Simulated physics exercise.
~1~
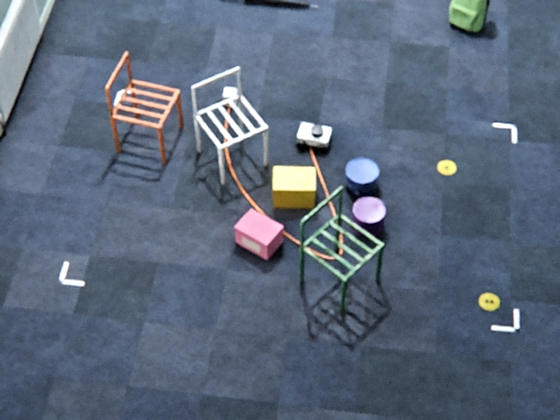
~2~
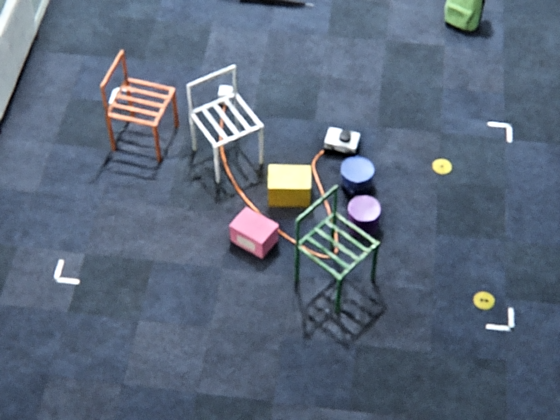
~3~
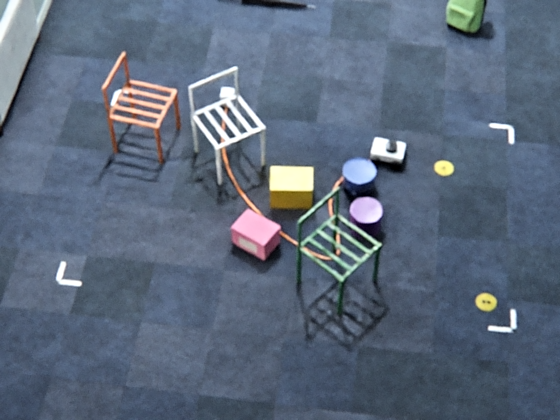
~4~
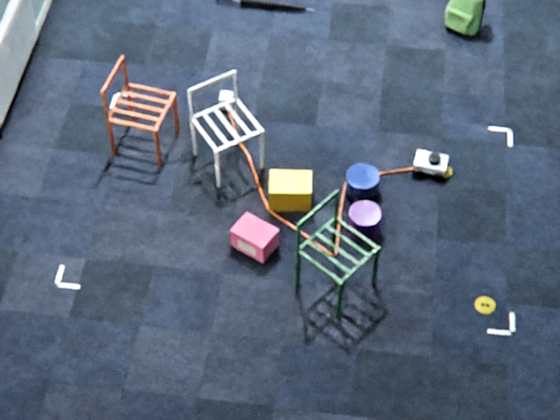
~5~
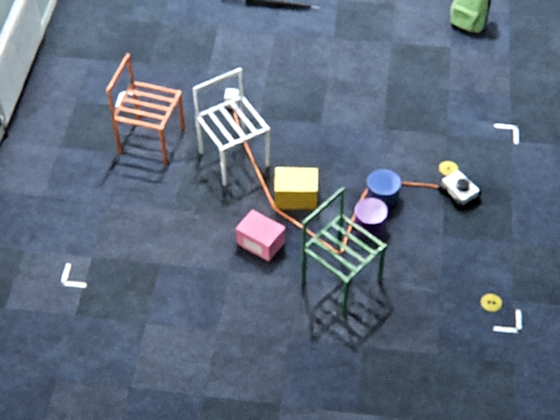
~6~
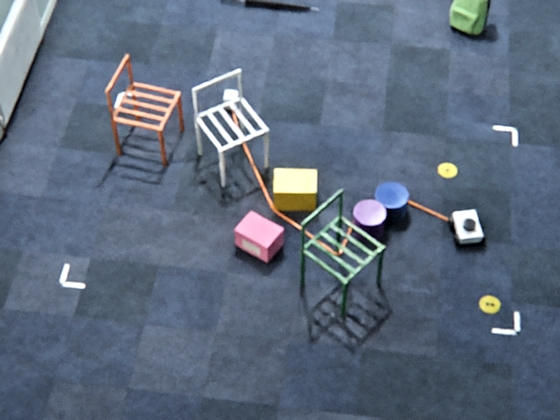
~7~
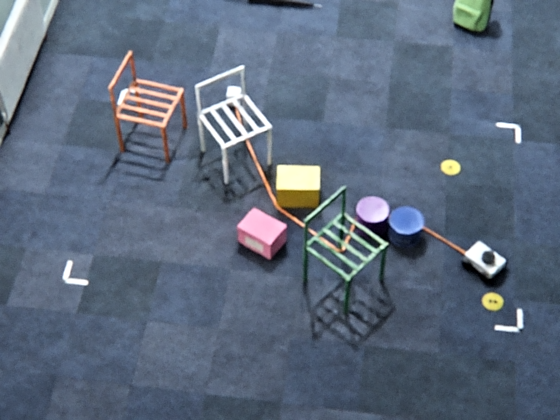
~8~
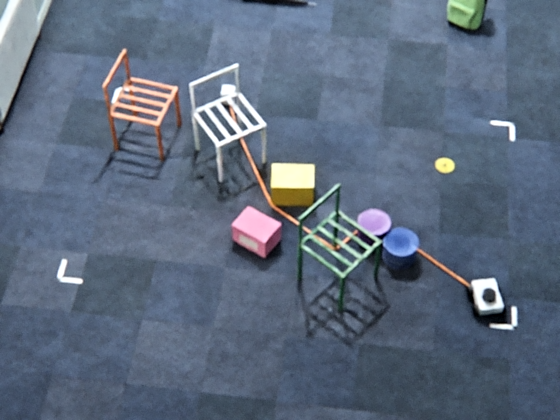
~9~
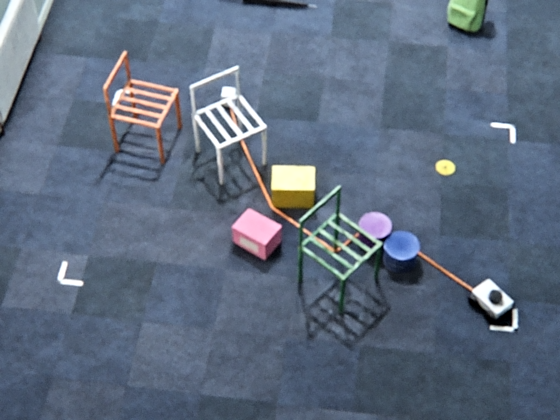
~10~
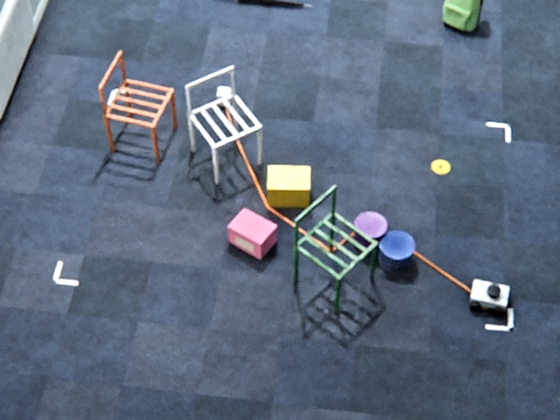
A green chair stays put as a small white cart's orange lead shifts two round containers.
